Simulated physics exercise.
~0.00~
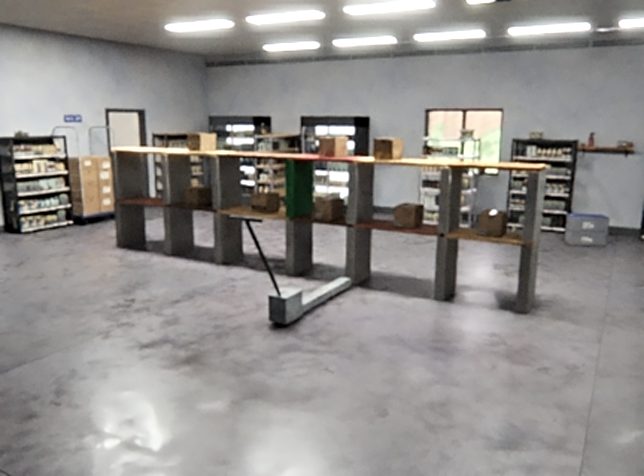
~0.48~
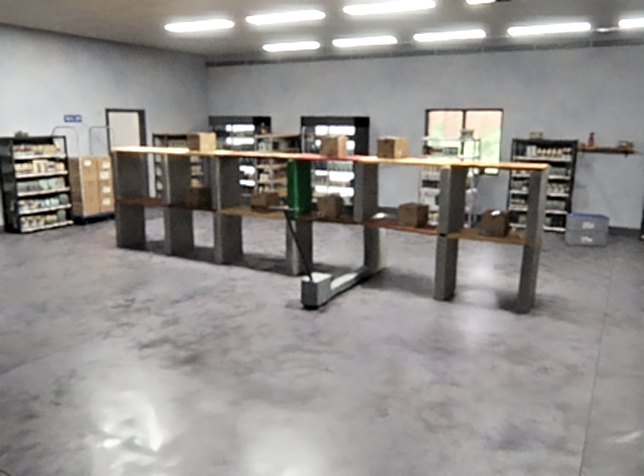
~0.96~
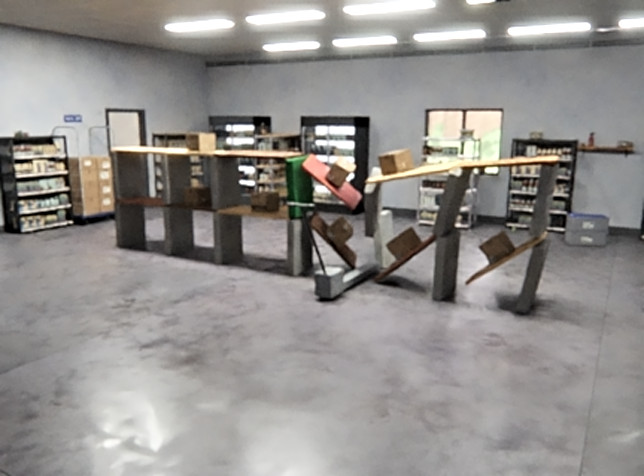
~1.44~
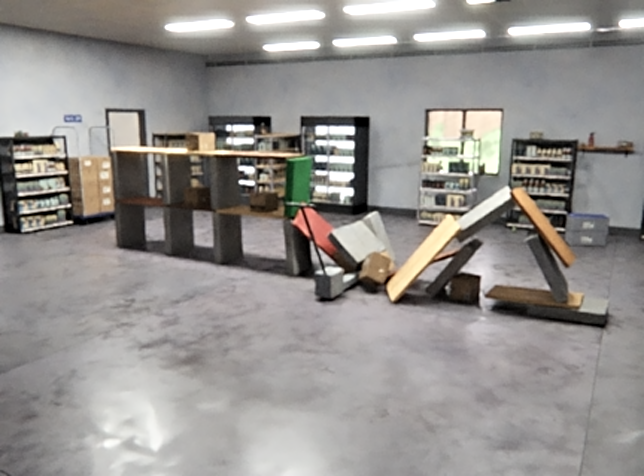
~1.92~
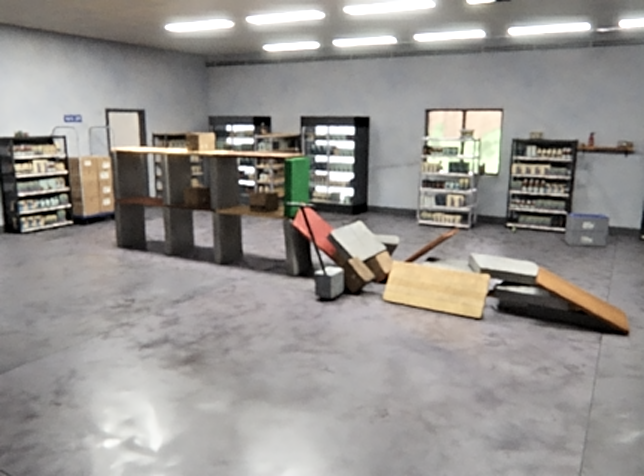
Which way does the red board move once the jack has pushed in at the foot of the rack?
The red board moves down, ending up steeply sloped beside the green upright.
